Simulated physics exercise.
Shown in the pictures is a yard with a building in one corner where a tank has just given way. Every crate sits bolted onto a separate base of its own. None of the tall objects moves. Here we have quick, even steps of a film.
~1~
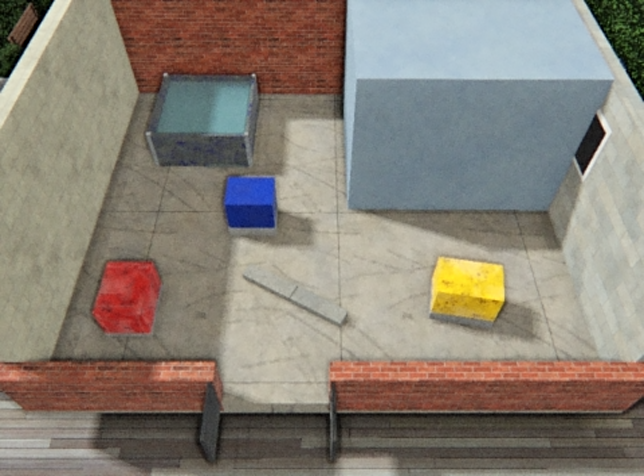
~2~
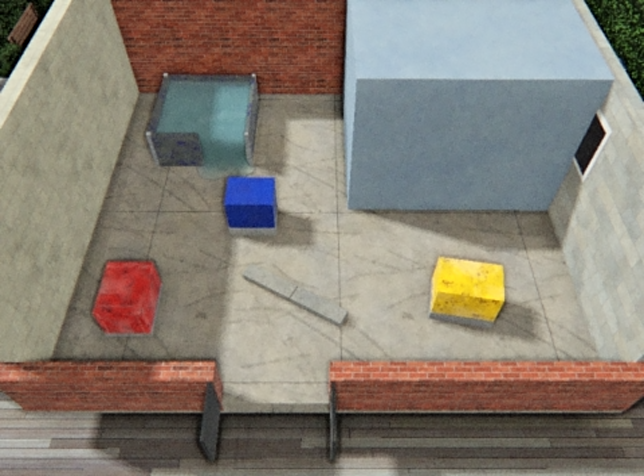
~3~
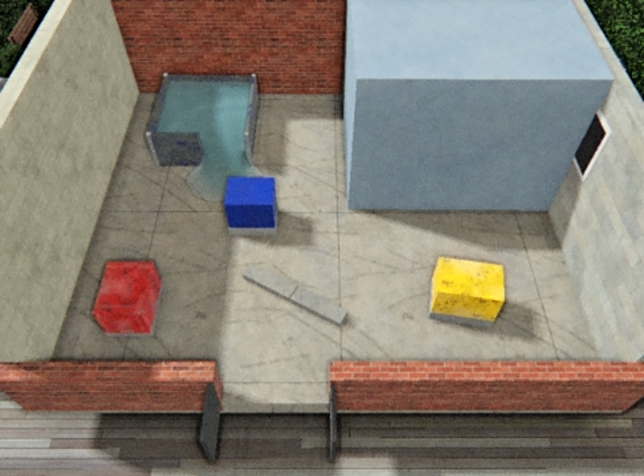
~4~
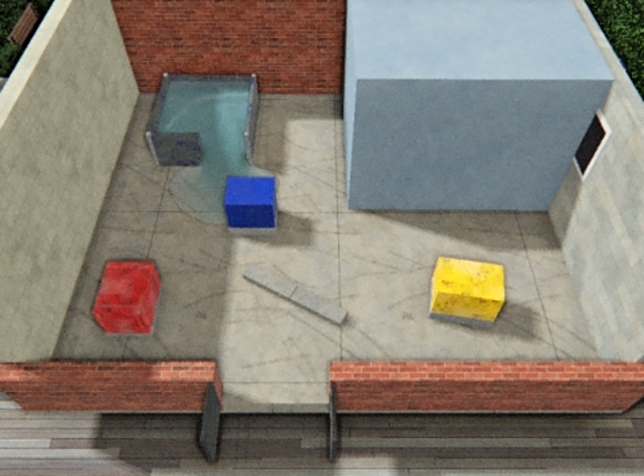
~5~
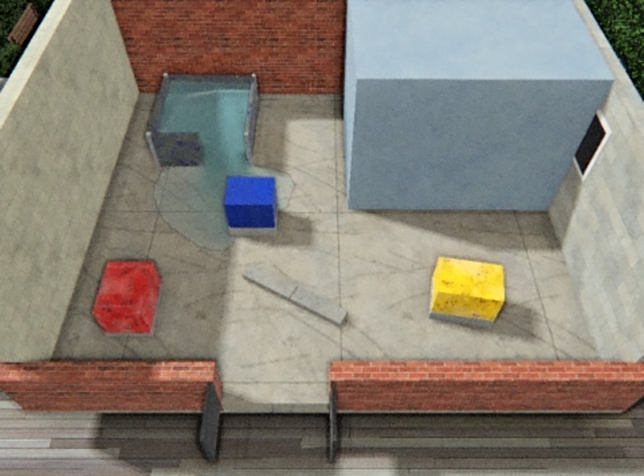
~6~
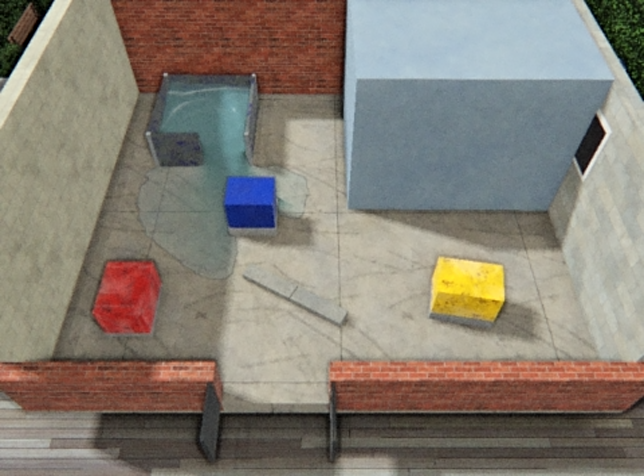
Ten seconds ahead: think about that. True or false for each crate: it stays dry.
Yellow crate: True, it stays dry; red crate: False, it gets wet; blue crate: False, it gets wet.
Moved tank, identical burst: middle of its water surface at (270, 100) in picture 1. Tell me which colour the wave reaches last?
The one in red.
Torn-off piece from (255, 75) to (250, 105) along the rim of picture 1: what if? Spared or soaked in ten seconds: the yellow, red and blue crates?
Yellow crate is not reached; red crate is not reached; blue crate is not reached.
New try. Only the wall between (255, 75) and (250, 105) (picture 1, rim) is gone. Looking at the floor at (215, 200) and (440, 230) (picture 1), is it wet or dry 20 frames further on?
Taking the two spots in turn: Swamped and parched.
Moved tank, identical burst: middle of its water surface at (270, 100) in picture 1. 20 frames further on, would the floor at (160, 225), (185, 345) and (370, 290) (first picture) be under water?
Results in order - swamped, left untouched, swamped.
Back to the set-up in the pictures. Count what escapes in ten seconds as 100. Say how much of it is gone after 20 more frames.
Estimate: 20 %.
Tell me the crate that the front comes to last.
Coming in last, the crate marked yellow.
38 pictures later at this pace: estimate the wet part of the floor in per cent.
About 85 per cent.
A moment on, water covers 25 % of the floor; the yellow crate not reached, the red crate water round its plinth, the blue crate water round its plinth.
Next, water covers 40 % of the floor; the yellow crate water round its plinth, the red crate water round its plinth, the blue crate water round its plinth.
Then, water covers 60 % of the floor; the yellow crate water round its plinth, the red crate water round its plinth, the blue crate water round its plinth.
Later, water covers 85 % of the floor; the yellow crate water round its plinth, the red crate water round its plinth, the blue crate water round its plinth.
In the end, water covers 95 % of the floor; the yellow crate stayed above the water, the red crate was topped, the blue crate was topped.
